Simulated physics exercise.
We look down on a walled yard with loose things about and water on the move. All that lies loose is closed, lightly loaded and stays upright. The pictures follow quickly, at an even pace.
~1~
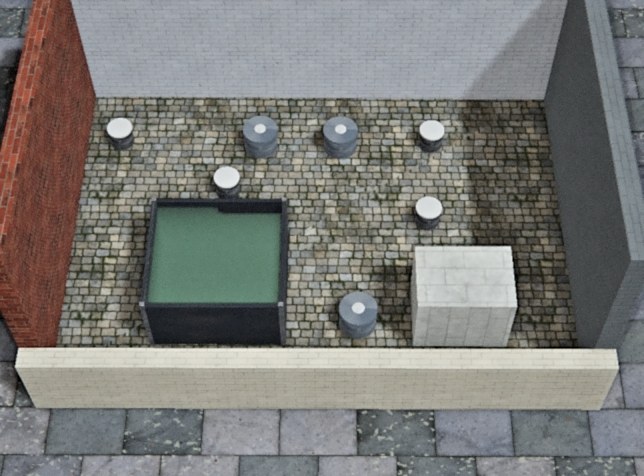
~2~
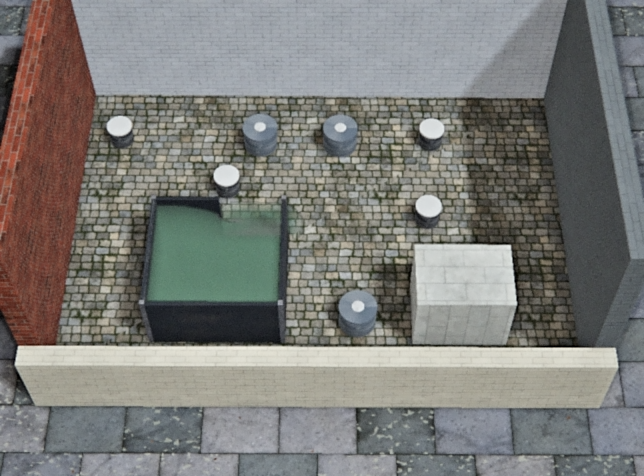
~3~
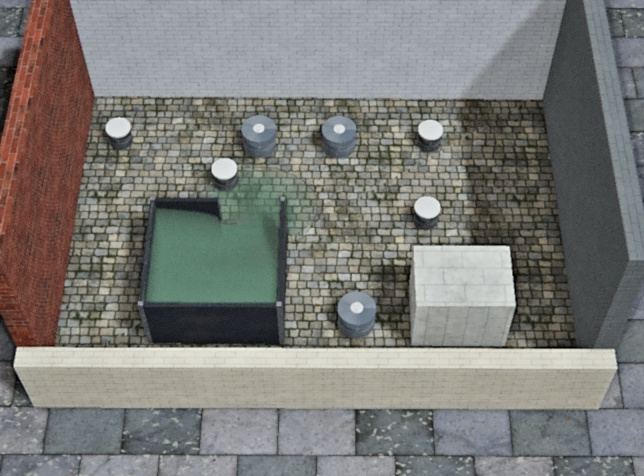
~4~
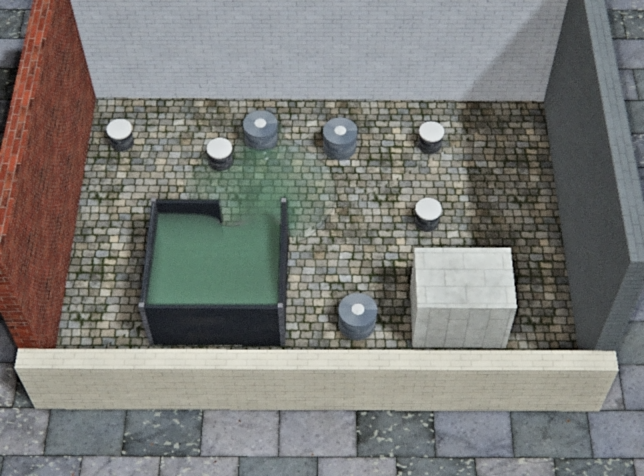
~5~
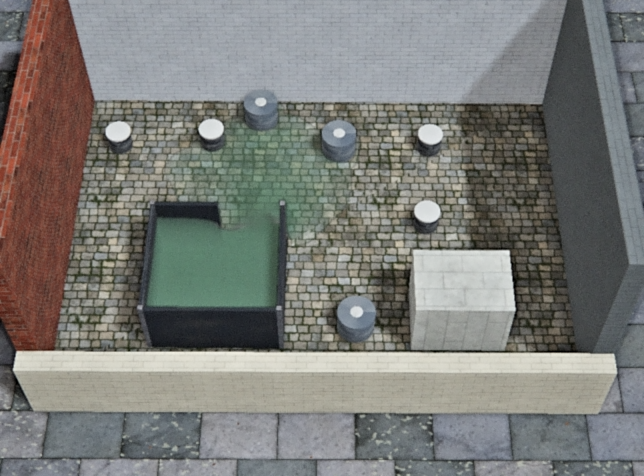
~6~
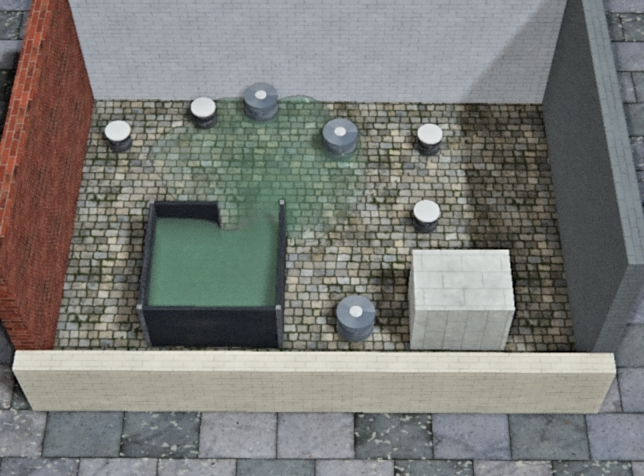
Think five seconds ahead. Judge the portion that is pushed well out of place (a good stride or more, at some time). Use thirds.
It is two thirds or more.
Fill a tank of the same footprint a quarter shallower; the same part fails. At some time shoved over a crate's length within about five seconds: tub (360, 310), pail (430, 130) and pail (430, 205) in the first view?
In that order: Under that, shifted that much, never so far.
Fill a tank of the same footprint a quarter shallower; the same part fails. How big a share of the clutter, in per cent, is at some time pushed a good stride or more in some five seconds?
Close to 70 %.
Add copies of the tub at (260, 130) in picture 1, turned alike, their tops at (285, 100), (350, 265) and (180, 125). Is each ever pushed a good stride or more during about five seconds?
One after the other: Swept aside, not that far, yes.
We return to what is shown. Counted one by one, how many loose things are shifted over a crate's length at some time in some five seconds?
5 of them.
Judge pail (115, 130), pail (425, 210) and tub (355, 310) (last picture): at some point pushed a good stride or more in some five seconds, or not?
One after the other: Shifted that much, no, less than that.
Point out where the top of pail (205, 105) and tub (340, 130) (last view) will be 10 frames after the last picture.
Roughly at (97, 140) and (510, 120).
A moment on, 3 of 7 are well off their spots; 3 afloat.
Next, 4 of 7 are well off their spots; 4 afloat.
Later, 5 of 7 are well off their spots; 3 afloat.
In the end, 5 of 7 are well off their spots, and 5 have been at some point; 4 afloat.
